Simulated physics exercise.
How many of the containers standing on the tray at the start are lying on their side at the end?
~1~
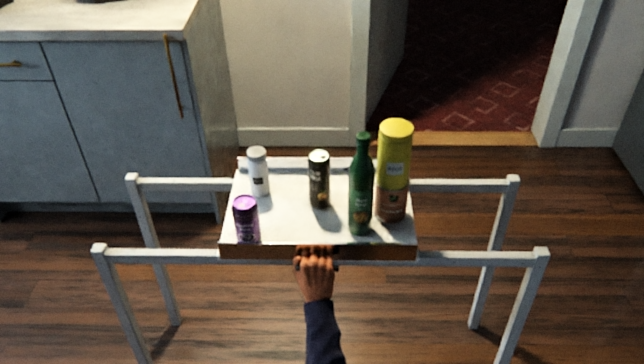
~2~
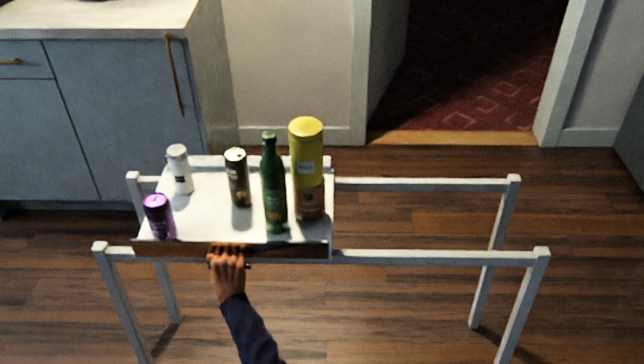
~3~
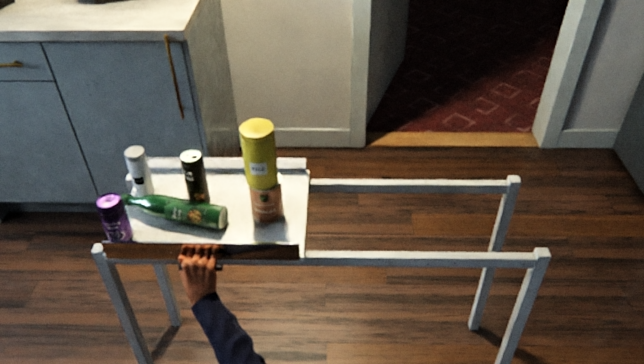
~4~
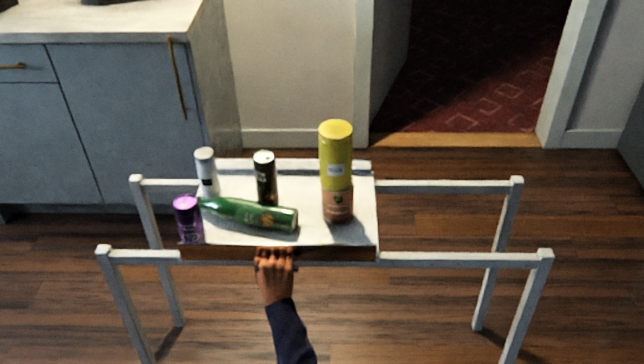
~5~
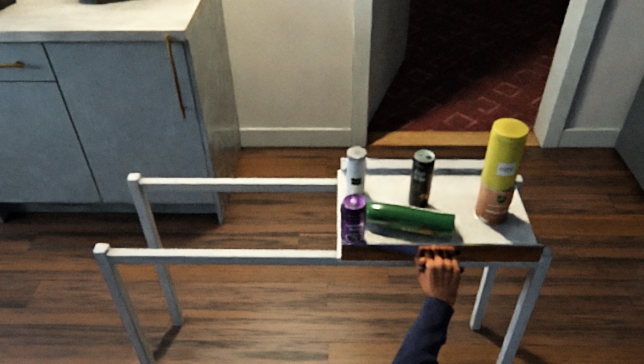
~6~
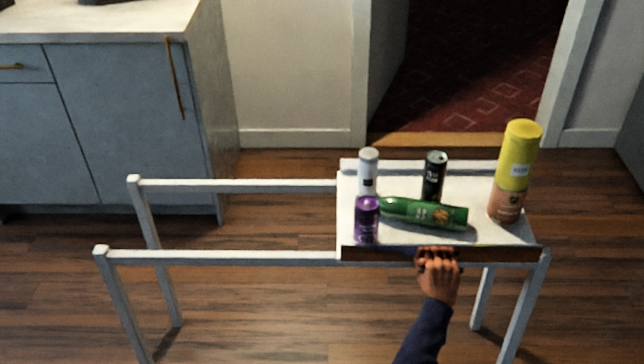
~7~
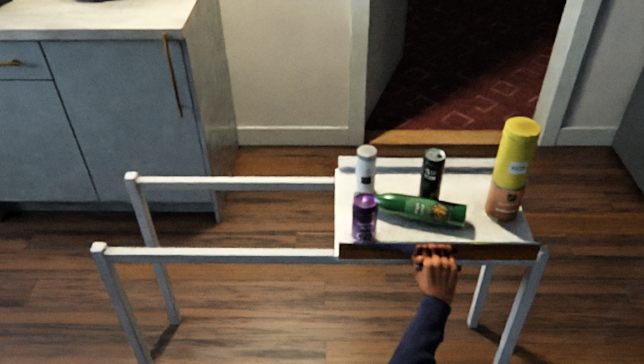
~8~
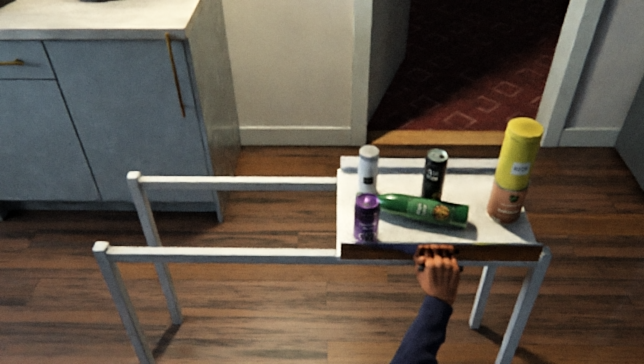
Just one, the green bottle, ends up lying on its side, while the others are still upright.
